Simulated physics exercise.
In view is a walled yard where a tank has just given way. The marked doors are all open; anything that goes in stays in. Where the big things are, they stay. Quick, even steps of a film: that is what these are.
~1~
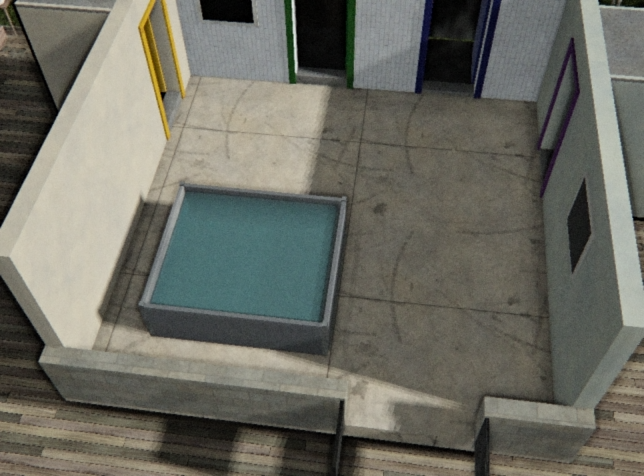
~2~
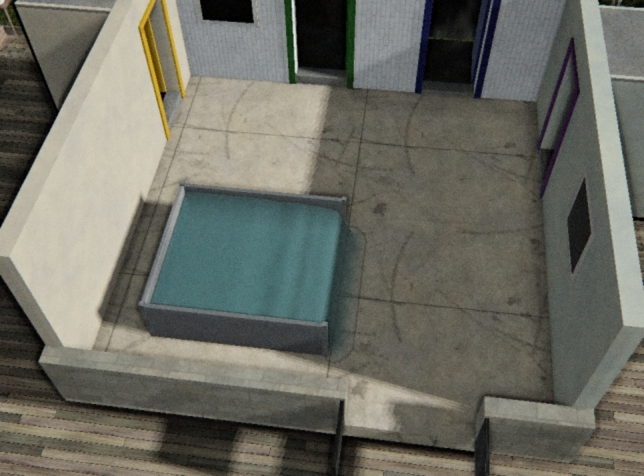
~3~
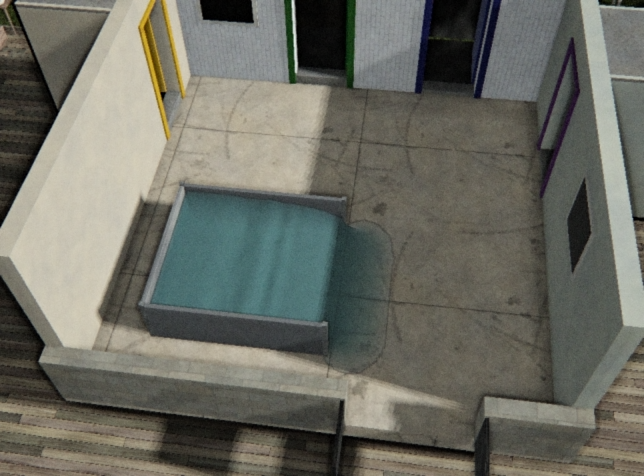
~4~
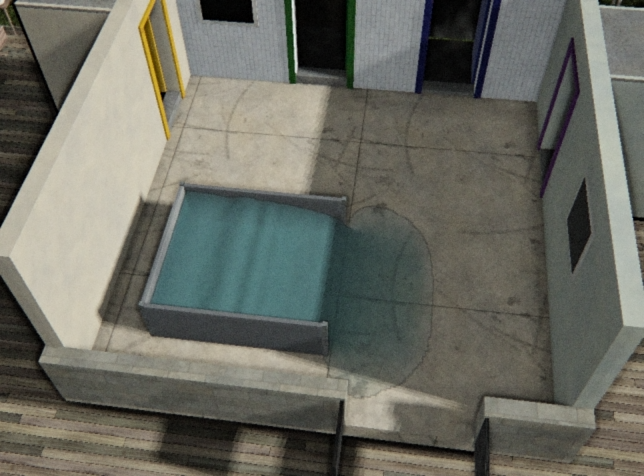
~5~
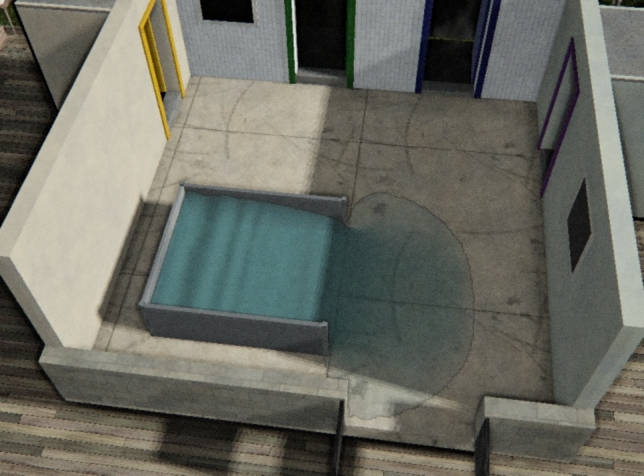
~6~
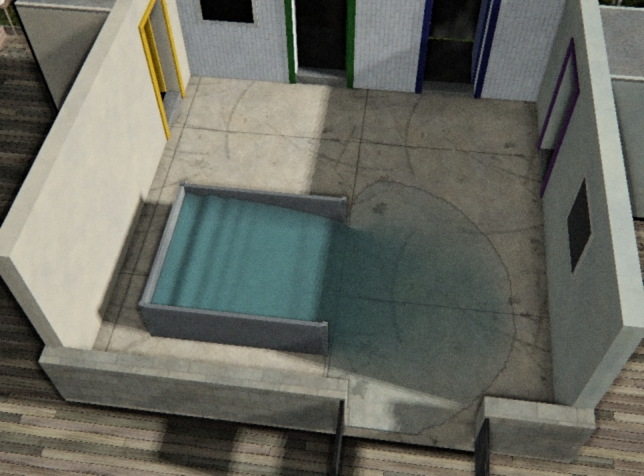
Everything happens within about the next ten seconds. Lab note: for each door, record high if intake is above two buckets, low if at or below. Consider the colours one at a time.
Purple door: High; green door: Low; blue door: High; yellow door: Low.
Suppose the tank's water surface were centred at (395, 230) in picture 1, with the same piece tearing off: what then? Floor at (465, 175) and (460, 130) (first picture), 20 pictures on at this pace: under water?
The first spot is inundated and the second is inundated.
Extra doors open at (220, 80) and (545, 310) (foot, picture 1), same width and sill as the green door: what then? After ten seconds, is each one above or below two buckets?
Note, in sequence - door one ends up lower; door two ends up higher.
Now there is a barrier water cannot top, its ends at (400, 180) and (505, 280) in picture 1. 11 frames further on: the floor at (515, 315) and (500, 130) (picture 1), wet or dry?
Result, in order: Swamped / bone-dry.
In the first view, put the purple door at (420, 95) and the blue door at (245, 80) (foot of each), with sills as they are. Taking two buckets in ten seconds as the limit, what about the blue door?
Answer: Blue is not flooded.
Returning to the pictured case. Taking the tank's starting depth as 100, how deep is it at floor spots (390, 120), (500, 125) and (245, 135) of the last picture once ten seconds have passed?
The three come to some 6, 6 and 8 per cent respectively.
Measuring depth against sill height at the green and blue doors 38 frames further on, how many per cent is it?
Depth ratios, approx.: 40 and 160 percent.
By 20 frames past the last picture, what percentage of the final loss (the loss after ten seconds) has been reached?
Roughly 30 %.
A moment on, water covers 35 % of the floor; the purple door not reached, the green door not reached, the blue door not reached, the yellow door not reached.
Next, water covers 40 % of the floor; the purple door under two buckets in, the green door not reached, the blue door not reached, the yellow door not reached.
Then, water covers 45 % of the floor; the purple door over two buckets in, the green door not reached, the blue door wet at the sill, nothing in, the yellow door not reached.
Later, water covers 85 % of the floor; the purple door over two buckets in, the green door wet at the sill, nothing in, the blue door over two buckets in, the yellow door wet at the sill, nothing in.
In the end, water covers 95 % of the floor; the purple door over two buckets in, the green door wet at the sill, nothing in, the blue door over two buckets in, the yellow door wet at the sill, nothing in.
